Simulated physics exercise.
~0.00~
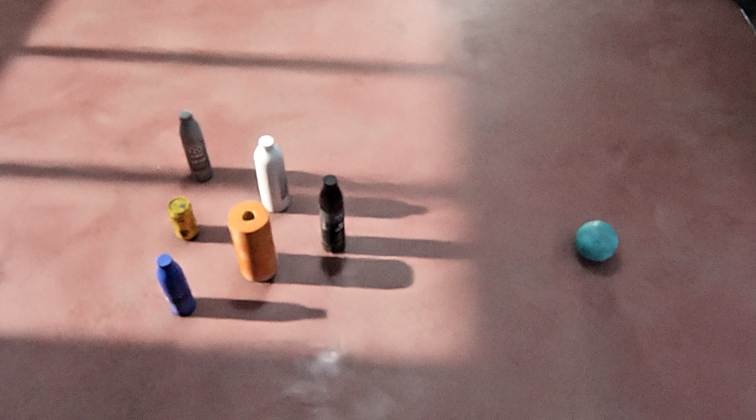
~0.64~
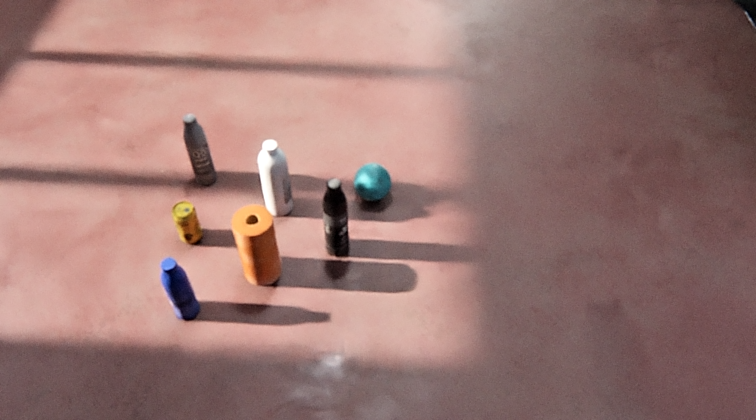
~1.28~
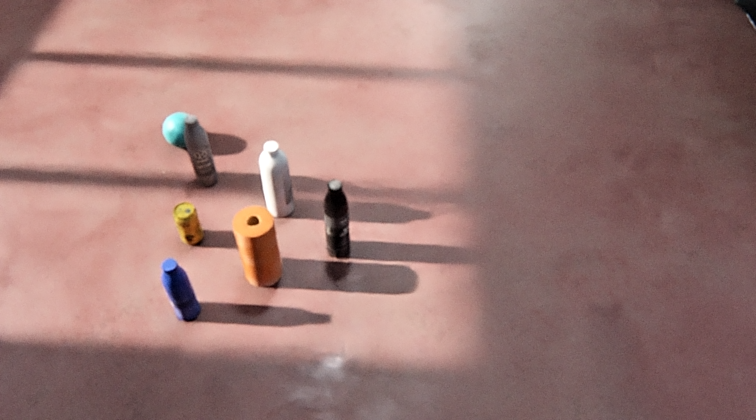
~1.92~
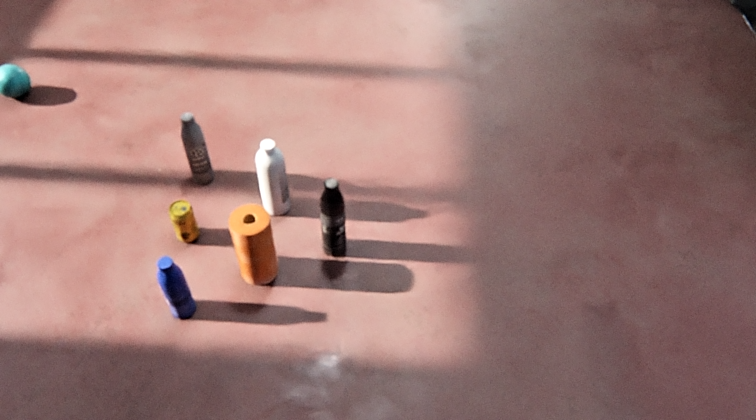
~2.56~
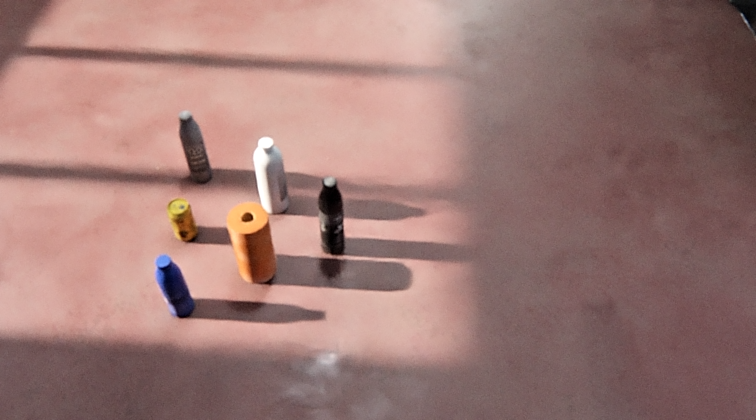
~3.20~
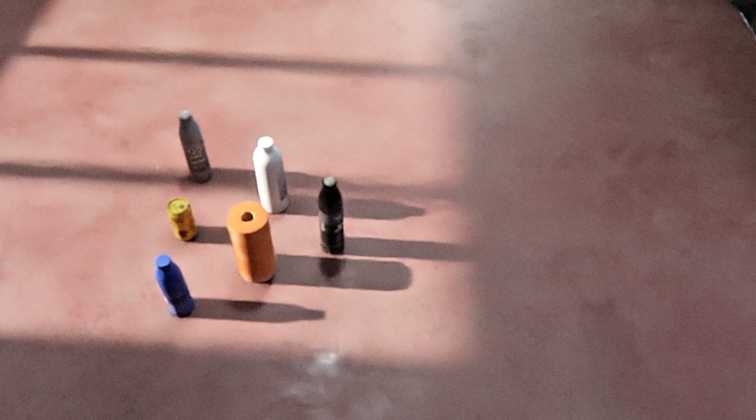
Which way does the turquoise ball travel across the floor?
The turquoise ball travels to the left, passing behind the standing objects.
